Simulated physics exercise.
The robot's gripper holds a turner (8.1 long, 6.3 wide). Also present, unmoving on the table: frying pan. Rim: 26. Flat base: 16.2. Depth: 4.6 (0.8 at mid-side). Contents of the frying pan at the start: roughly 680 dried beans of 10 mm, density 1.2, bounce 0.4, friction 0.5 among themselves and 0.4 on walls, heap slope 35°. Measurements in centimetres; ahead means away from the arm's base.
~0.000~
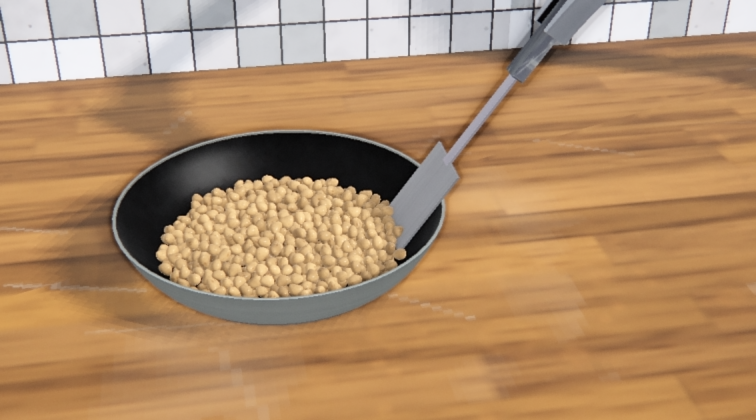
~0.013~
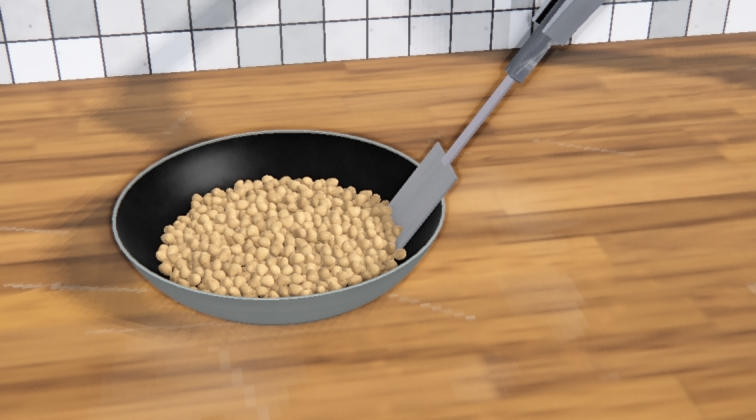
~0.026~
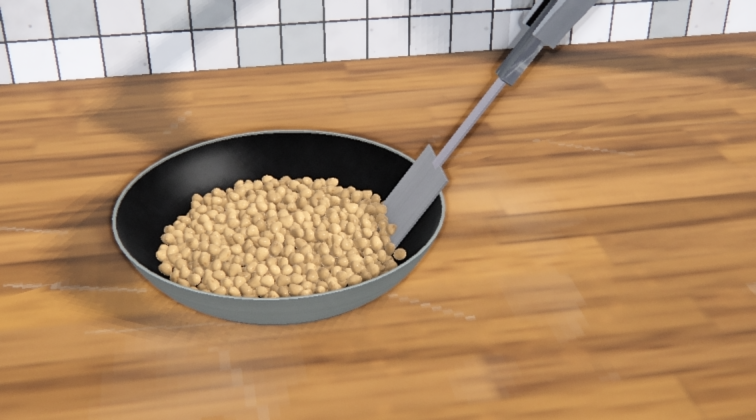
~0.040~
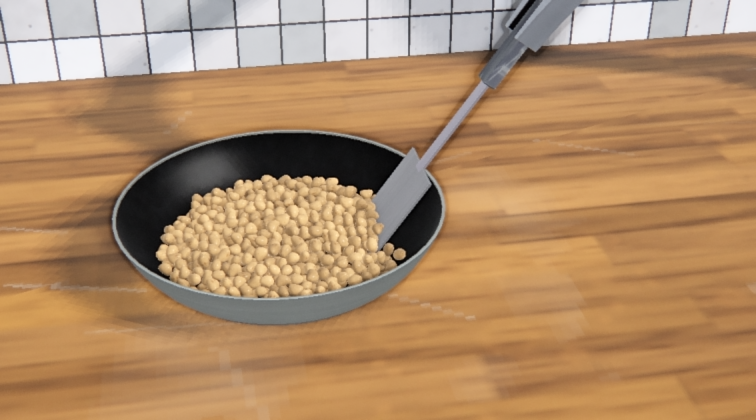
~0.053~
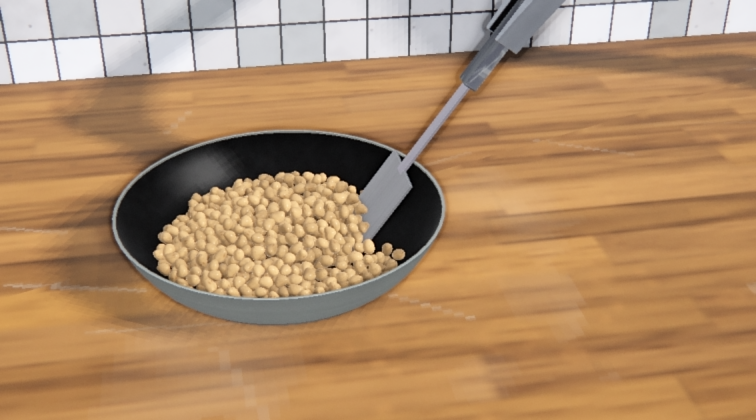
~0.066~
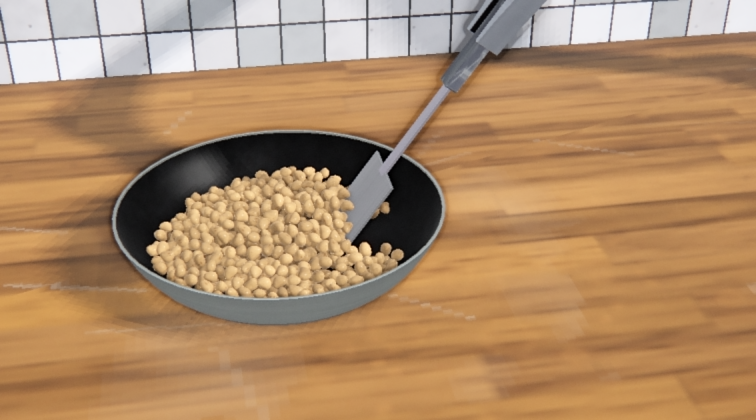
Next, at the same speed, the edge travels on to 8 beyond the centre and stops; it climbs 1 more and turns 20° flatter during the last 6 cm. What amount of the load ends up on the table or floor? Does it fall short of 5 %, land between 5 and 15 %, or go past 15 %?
It lands between 5 and 15 %.
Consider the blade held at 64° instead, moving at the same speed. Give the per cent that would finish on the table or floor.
About 5 per cent.
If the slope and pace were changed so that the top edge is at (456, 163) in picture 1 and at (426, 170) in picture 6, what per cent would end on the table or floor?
Around 5 per cent finishes on the table or floor.
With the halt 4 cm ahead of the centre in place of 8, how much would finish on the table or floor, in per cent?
Then the share is near 0 in a hundred.
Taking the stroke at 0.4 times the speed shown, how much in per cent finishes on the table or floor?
Estimate: Close to 0 %.
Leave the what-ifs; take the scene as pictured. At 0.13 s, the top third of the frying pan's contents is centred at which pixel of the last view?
(226, 225).
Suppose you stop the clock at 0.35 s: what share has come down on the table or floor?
8 per cent.
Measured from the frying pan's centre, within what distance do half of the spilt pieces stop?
About 18 cm out from the centre.
After 0.10 s, sloping 54°, highest piece 6 above the table; 681 in the frying pan.
After 0.13 s, sloping 48°, highest piece 7 above the table; 681 in the frying pan.
After 0.35 s, sloping 34°, highest piece 6 above the table; 629 in the frying pan, 49 on the table or floor, 3 on the blade or in flight.
After 1.40 s, sloping 34°, highest piece 6 above the table; 629 in the frying pan, 52 on the table or floor.
At rest, 629 in the frying pan, 52 on the table or floor. That is 8 % on the table or floor.
